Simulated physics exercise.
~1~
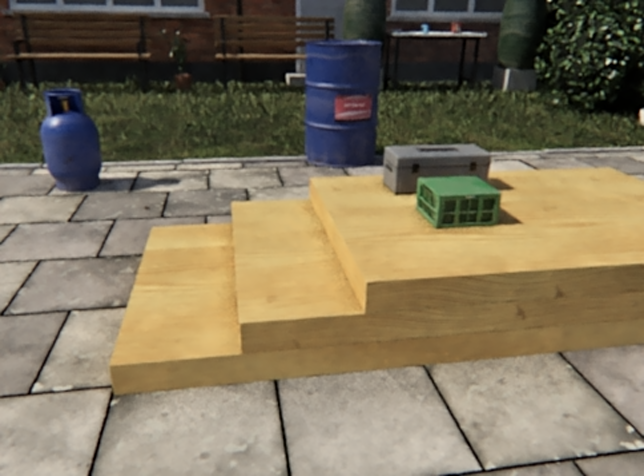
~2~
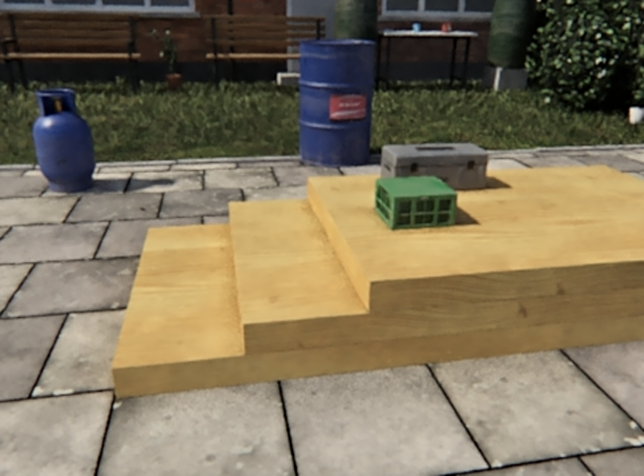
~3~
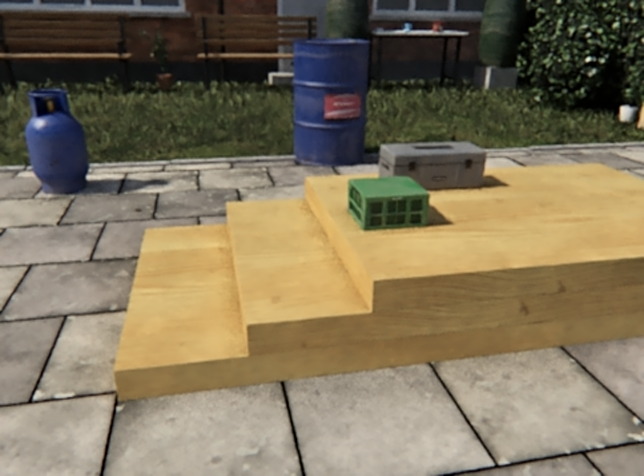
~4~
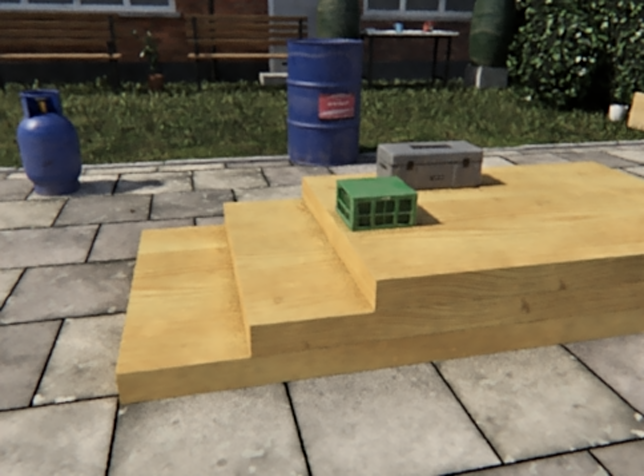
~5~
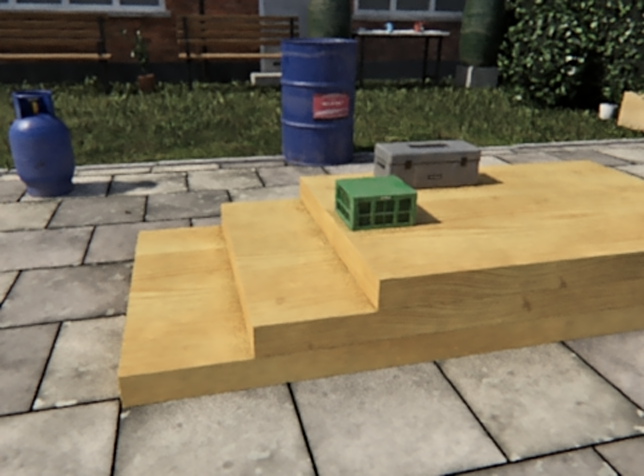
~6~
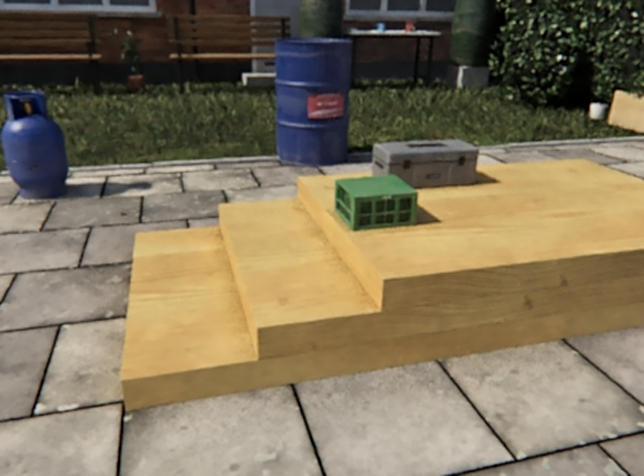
On a low wooden platform in a paved yard, a green crate slides left past a grey toolbox and stops near the steps.
